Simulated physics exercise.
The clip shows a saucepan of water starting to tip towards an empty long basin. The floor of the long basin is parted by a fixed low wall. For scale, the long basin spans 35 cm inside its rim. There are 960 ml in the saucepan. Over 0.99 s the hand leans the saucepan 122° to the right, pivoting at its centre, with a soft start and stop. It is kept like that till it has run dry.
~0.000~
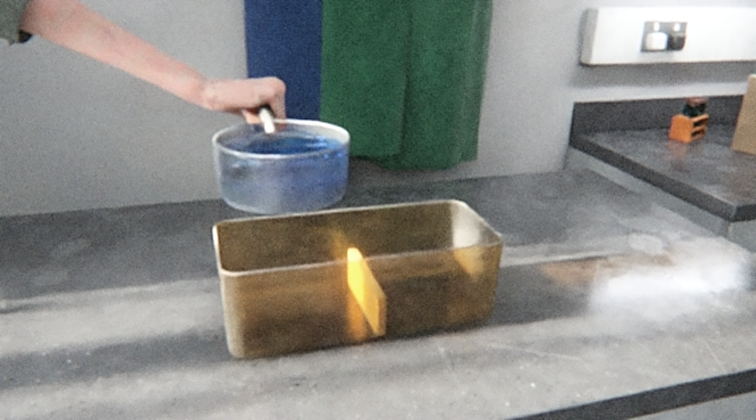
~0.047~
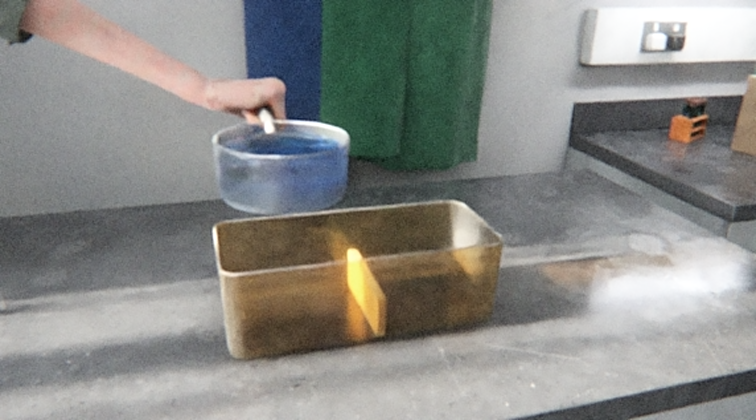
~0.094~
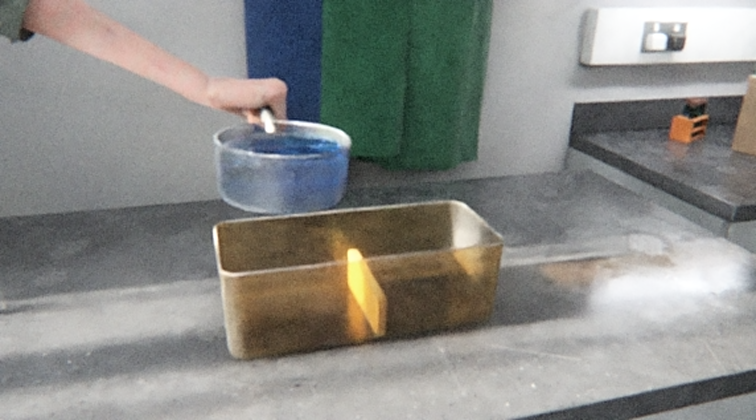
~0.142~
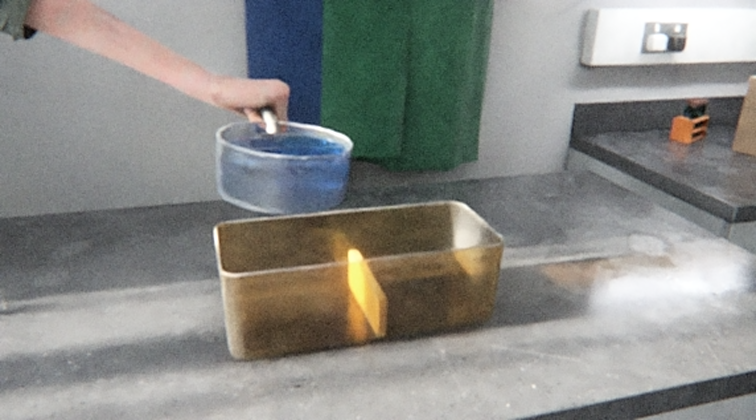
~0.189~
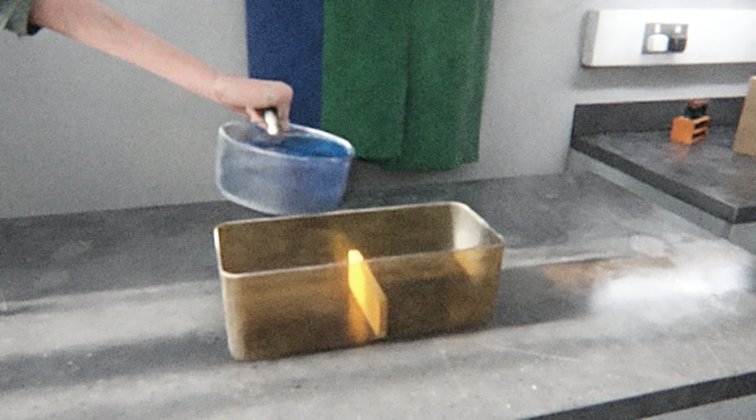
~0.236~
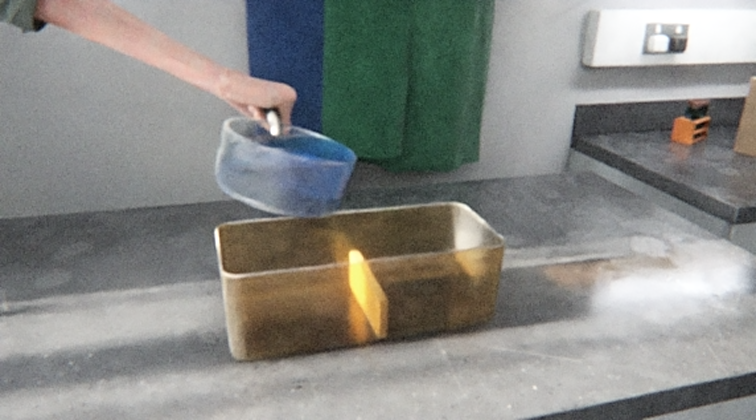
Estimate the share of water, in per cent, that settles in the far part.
The far part has some 64 per cent.
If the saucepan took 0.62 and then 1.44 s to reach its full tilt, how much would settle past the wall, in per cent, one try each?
In turn about 45 and 70 per cent.
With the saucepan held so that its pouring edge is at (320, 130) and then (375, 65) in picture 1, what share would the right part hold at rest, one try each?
In turn about 35 and 85 per cent.
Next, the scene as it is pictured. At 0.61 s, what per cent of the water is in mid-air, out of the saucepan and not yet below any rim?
About 30 per cent.
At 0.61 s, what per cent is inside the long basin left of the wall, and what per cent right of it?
Left about 2, right about 38.
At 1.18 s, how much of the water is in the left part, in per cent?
Near 36 in a hundred.
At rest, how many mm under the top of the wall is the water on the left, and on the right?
Left about 40 mm, right about 26 mm.
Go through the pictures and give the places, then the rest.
Tilt 0°; pouring edge (347, 135); surface from (217, 150) to (344, 142); the long basin's rim runs from (217, 248) to (481, 221); the wall's top is at (366, 273), in the first frame.
Tilt 1°; pouring edge (347, 136); surface from (217, 150) to (344, 143), in the second frame.
Tilt 3°; pouring edge (348, 139); surface from (218, 149) to (345, 144), in the third frame.
Tilt 6°; pouring edge (349, 143); surface from (220, 149) to (346, 146), in the fourth frame.
Tilt 11°; pouring edge (351, 149); surface from (221, 150) to (347, 147), in the fifth frame.
Tilt 16°; pouring edge (353, 155); surface from (223, 151) to (351, 148), in the sixth frame.
After 0.61 s the tilt is 83° and 30 per cent is still to pour, 2 is left of the wall and 38 right of it.
After 0.89 s the tilt is 119° and 2 per cent is still to pour, 32 is left of the wall and 64 right of it.
After 1.18 s the tilt is 122° and 0 per cent is still to pour, 35 is left of the wall and 64 right of it.
After 1.49 s the tilt is 122° and 0 per cent is still to pour, 35 is left of the wall and 64 right of it.
In the end 35 per cent lies left of the wall, 64 right of it and 1 outside.
